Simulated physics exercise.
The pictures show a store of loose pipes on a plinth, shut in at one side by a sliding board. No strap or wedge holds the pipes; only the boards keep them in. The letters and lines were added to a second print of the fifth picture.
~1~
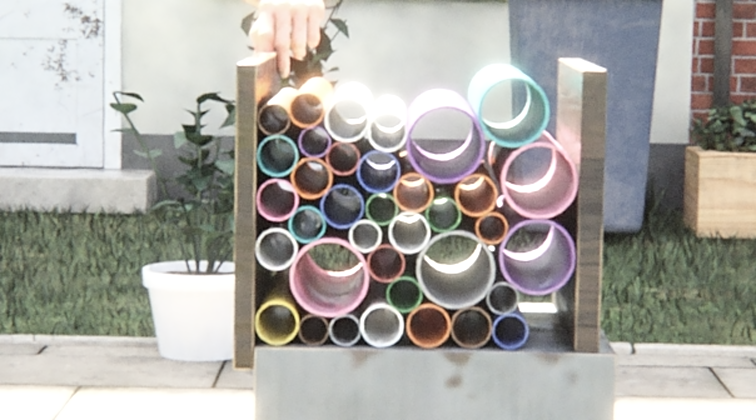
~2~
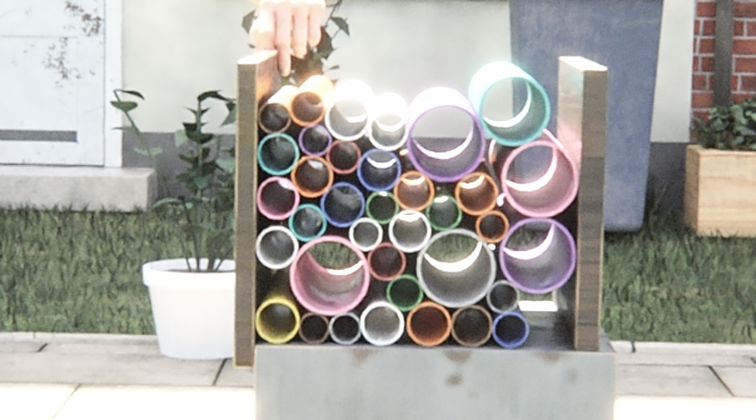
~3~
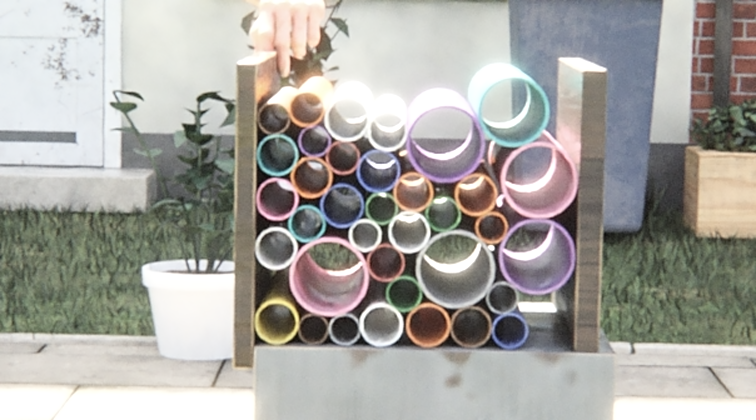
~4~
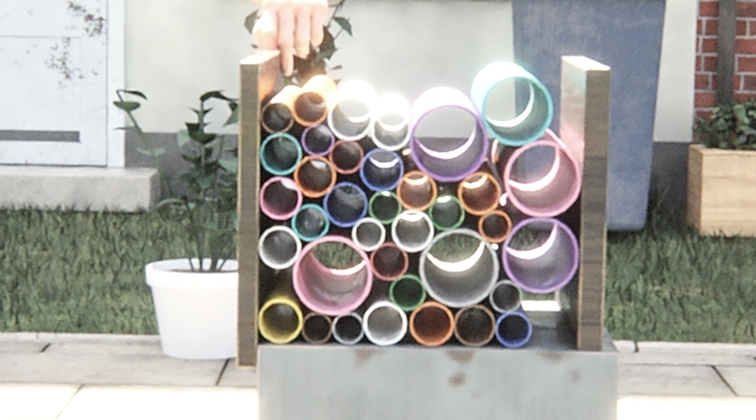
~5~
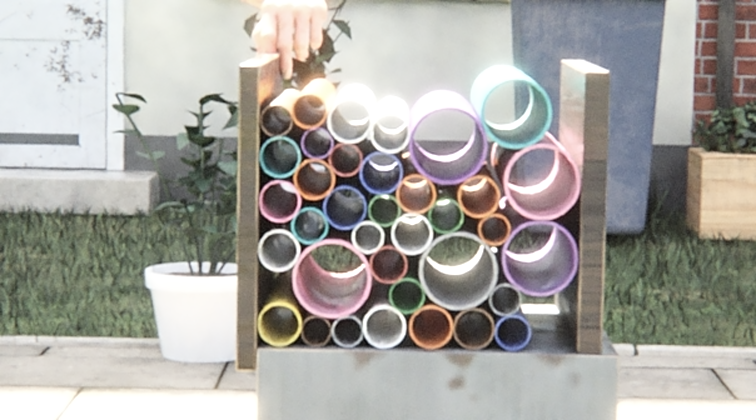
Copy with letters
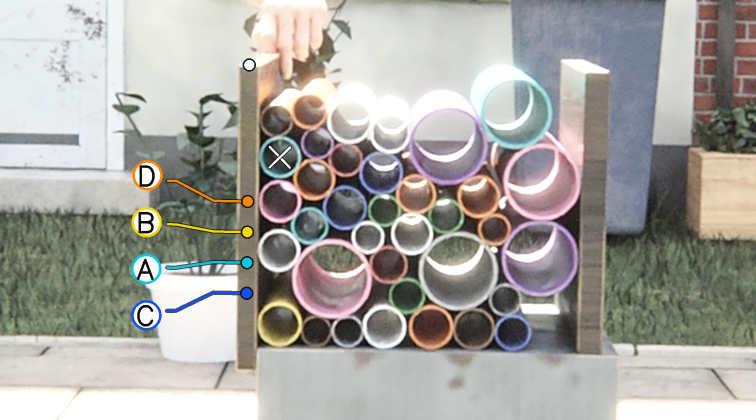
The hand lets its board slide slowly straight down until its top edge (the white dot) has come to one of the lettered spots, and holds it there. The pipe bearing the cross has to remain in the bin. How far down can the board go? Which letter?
The lowest mark that will do is D.
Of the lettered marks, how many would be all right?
The number is one.
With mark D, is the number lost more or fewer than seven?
Fewer than seven.
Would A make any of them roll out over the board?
Yes.
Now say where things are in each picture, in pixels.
A yellow pipe (277, 323); a brown pipe (471, 327); a red pipe (386, 264), in the first frame.
A red pipe (386, 262); a white pipe (366, 234), in the second frame.
A purple pipe (538, 256); a pink pipe (540, 180), in the third frame.
A purple pipe (449, 142); an orange pipe (310, 108), in the fourth frame.
Side board (261, 199); a yellow pipe (280, 324); a brown pipe (474, 329), in the fifth frame.
On the marked copy, A at (247, 263); B at (247, 232); C at (247, 293); D at (248, 201); the cross at (280, 157); the white dot at (249, 65).
Taking D. A third of the way, top of the board (260, 130).
Two thirds of the way, top of the board (259, 201).
When it is over, top of the board (259, 201), one out over the board, the crossed one still inside.
As for the rest, A lets the crossed one out; B lets the crossed one out; C lets the crossed one out.
